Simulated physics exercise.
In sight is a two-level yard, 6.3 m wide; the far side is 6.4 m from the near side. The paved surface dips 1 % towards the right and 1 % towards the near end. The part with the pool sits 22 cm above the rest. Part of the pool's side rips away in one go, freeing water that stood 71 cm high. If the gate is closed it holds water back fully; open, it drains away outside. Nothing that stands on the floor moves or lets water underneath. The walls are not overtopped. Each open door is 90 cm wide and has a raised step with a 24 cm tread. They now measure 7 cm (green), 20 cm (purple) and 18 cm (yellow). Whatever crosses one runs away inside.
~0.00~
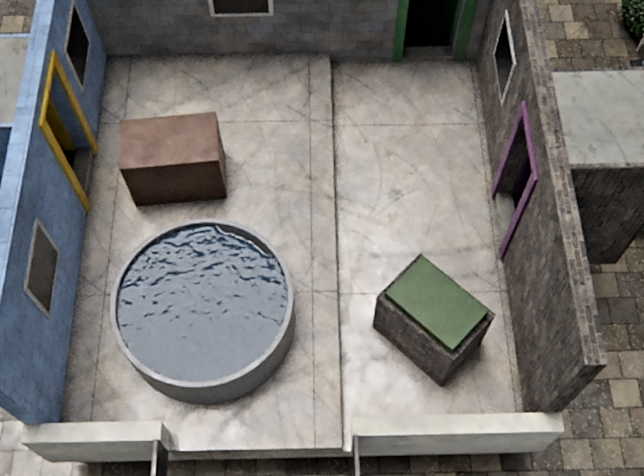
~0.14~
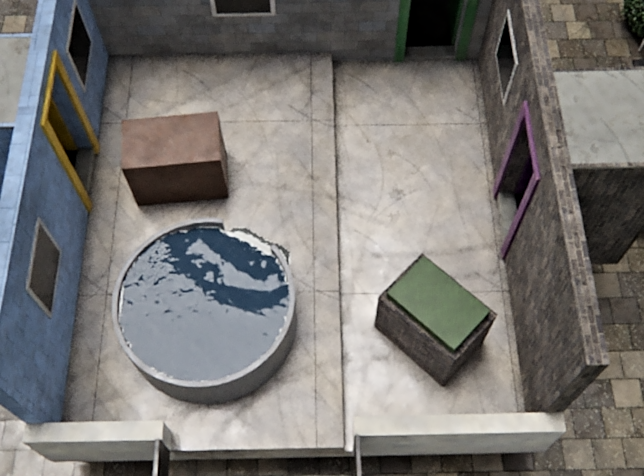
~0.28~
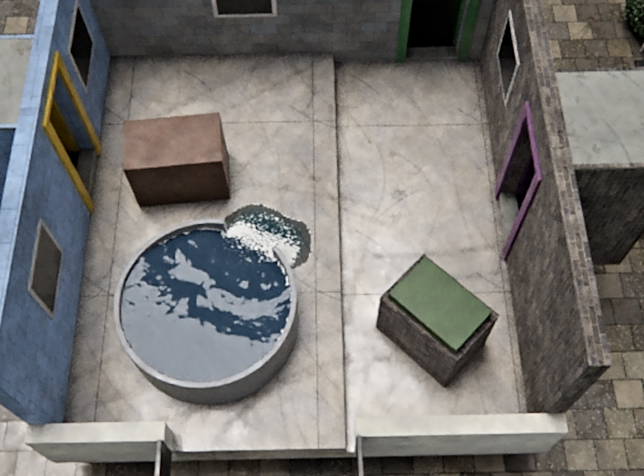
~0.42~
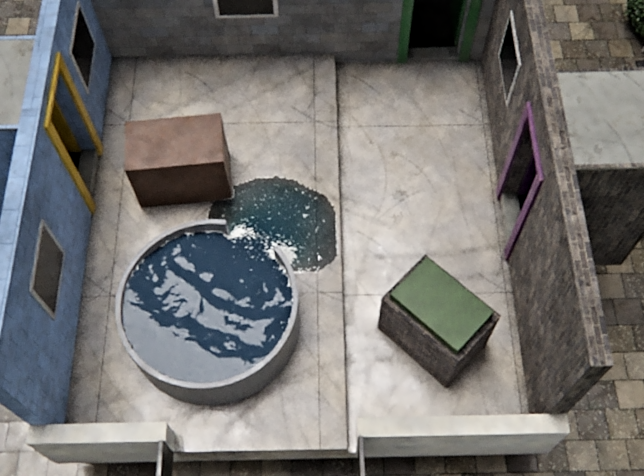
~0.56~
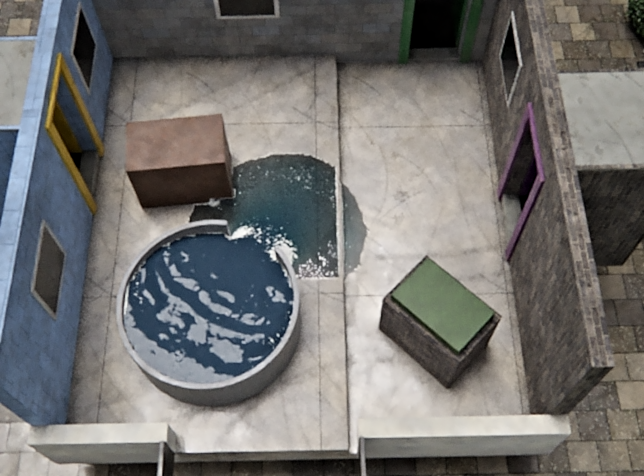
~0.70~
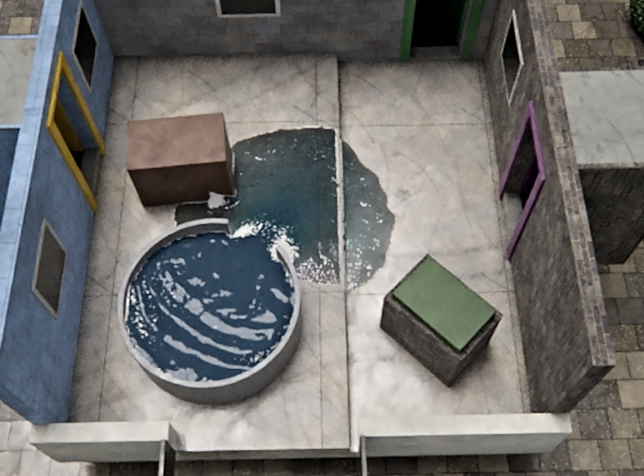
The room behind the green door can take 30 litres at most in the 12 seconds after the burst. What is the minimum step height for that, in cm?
Some 18 cm above the ground.
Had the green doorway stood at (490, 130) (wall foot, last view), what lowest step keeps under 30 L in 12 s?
About 16 cm.
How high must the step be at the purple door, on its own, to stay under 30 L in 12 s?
Roughly 10.5 cm at purple.
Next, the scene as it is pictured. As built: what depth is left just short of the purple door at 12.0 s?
Roughly 11.5 cm deep.
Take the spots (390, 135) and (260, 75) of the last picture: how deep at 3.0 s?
Roughly 3 and 7 cm, in turn.
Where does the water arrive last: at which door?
The yellow one.
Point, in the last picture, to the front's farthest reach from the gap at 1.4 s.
Around (411, 64).
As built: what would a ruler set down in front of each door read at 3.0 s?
Depths in cm: Green 19, purple 10, yellow 0.
After 1.4 s water covers 40 % of the floor, deepest (39 cm) near (260, 249); it has not reached the green door.
After 3.0 s water covers 55 % of the floor, deepest (33 cm) near (464, 63); 19 cm at the green door, 35 litres in over its 7 cm step.
After 12.0 s water covers 90 % of the floor, deepest (24 cm) near (510, 342); 10 cm at the green door, 245 litres in over its 7 cm step.
At the green door as built, the water arrived by 1.6 s and peaked near 22 cm at 3.2 s.
Run again over the same 12 s with other heights there, 45 litres in over 16 cm, 16 litres over 21.5 cm. The limit of 30 litres is kept from about 18 cm up.
